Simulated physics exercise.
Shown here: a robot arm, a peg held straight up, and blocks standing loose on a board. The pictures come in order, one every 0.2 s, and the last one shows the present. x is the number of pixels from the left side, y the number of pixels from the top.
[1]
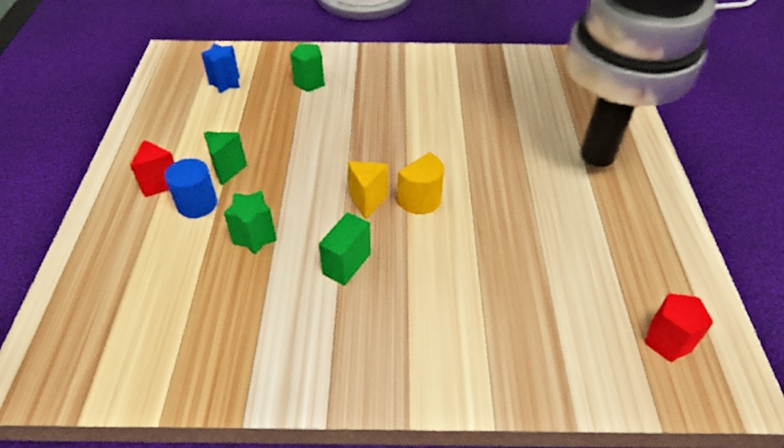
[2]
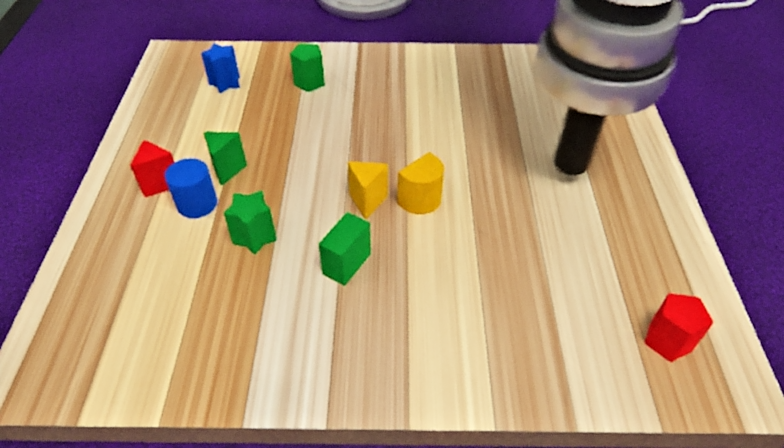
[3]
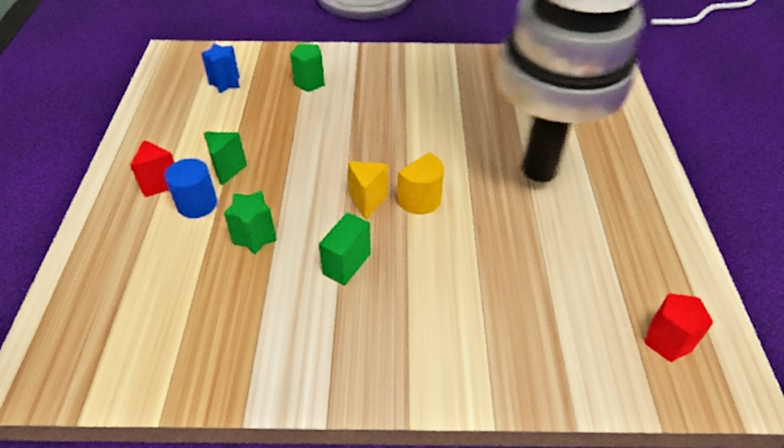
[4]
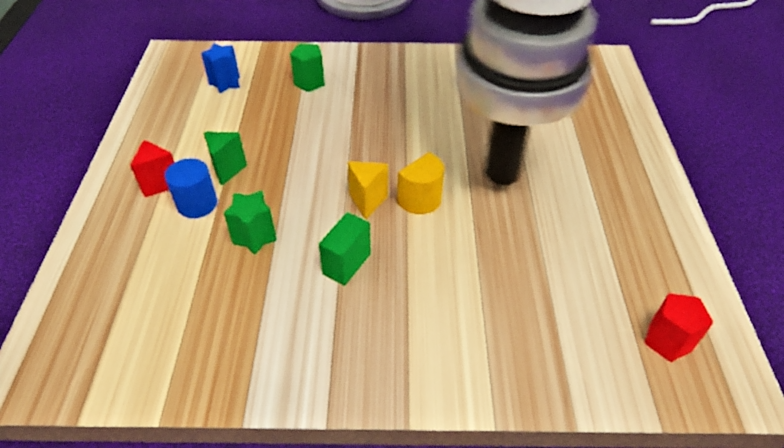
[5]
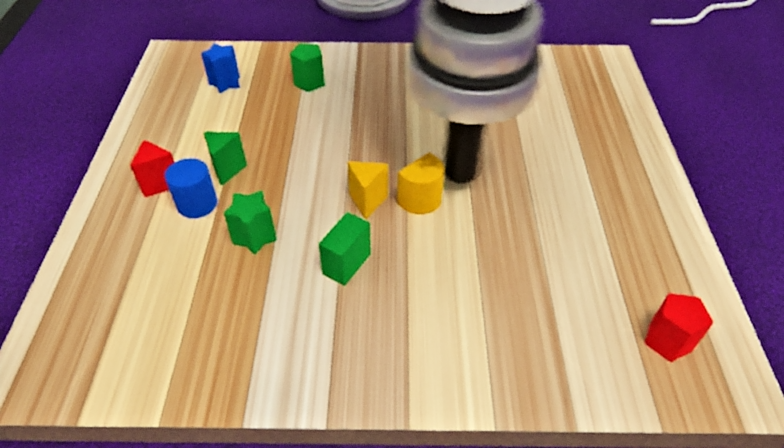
We see a robot arm holding an upright black peg move left across a striped wooden board, nearing the yellow half-round block, while the scattered red, blue, green and yellow blocks stay still.
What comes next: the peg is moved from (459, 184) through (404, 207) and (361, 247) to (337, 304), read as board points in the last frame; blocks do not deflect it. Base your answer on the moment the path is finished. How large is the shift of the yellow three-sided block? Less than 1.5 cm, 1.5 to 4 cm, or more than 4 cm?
The smallest band: Under 1.5 cm.
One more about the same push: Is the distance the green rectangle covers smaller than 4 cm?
Answer: No.
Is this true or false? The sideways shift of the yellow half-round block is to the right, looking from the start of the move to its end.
The claim holds.
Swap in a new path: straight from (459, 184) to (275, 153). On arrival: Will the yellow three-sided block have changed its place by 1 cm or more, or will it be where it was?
Undisturbed, or as good as.
What follows on the original path. One third of the way, peg (404, 195); yellow three-sided block (363, 170); yellow half-round block (373, 196), turned 15° anticlockwise.
Two thirds of the way, peg (359, 237); green rectangle (314, 263), turned 80° anticlockwise; yellow three-sided block (360, 171); yellow half-round block (313, 225), turned 35° clockwise.
At the end, peg (336, 292); green star-shaped block still; green rectangle (296, 281), turned 40° anticlockwise; yellow three-sided block (360, 171); yellow half-round block (304, 229), turned 50° clockwise.
